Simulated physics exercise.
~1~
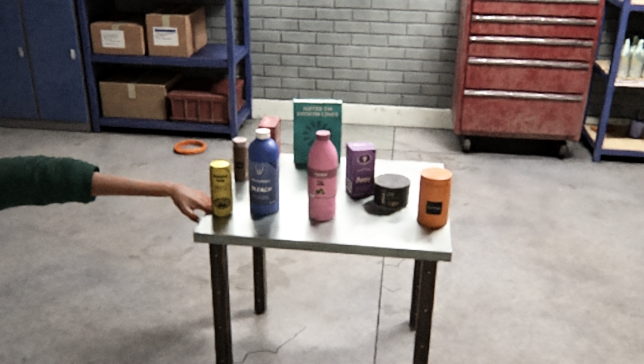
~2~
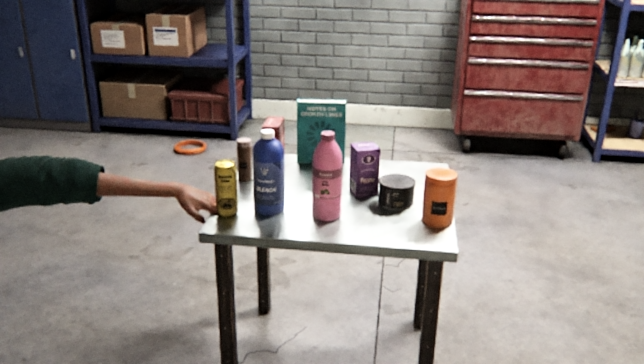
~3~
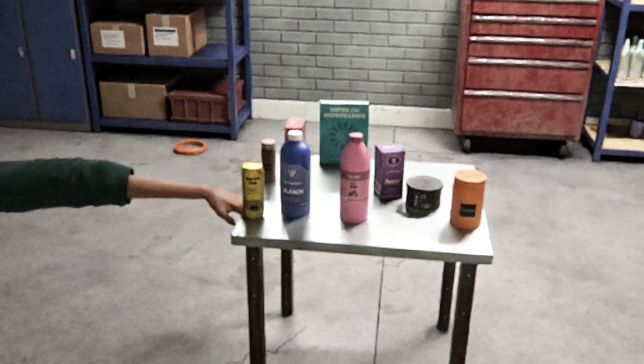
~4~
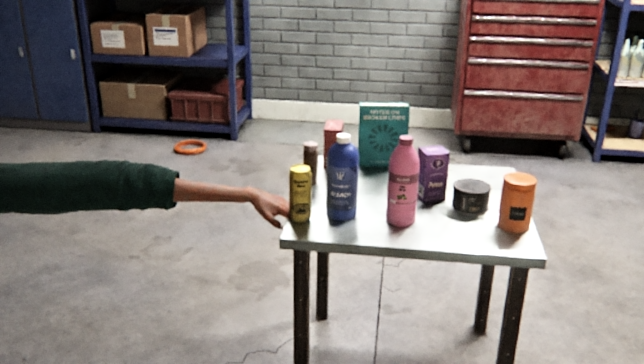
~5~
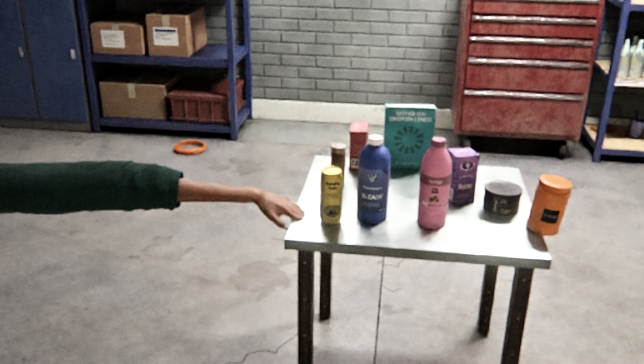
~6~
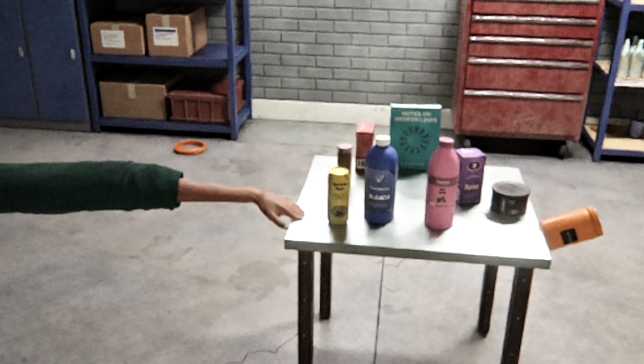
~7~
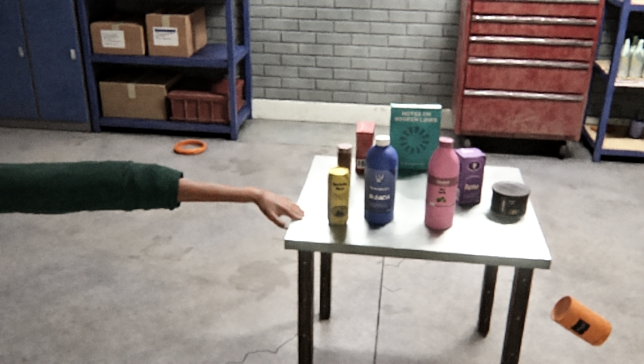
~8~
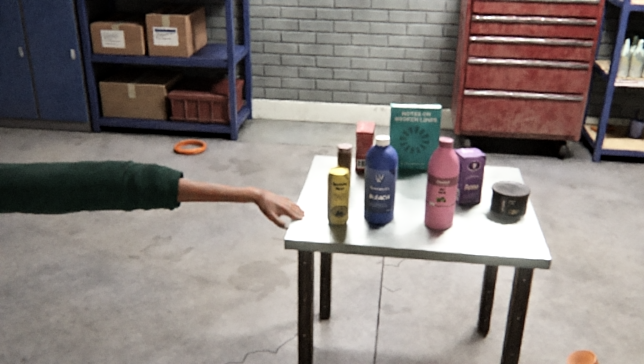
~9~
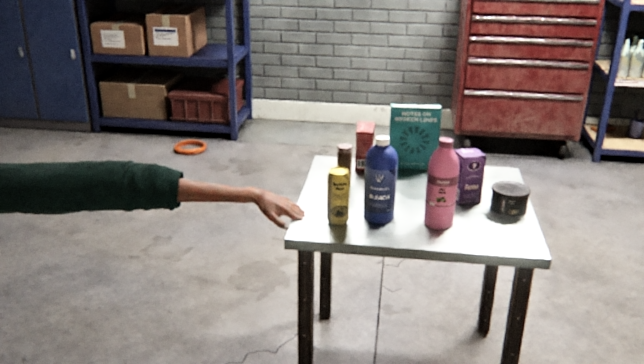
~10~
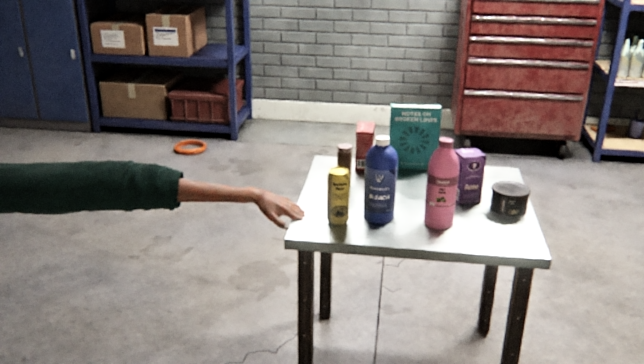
An arm in a dark green sleeve reaches in from the left to a small white-topped table in a workshop, viewed from the front and slightly above, with blue shelving and a red tool chest behind. The table holds yellow, brown, blue and pink containers, red and purple boxes, a turquoise book, a black tub and, at the right, an orange jar. The hand pushes the table to the right, carrying everything along. As the table stops, the orange jar slides off the right edge, tips and drops out of view. The other items remain on the table, the yellow can still upright.
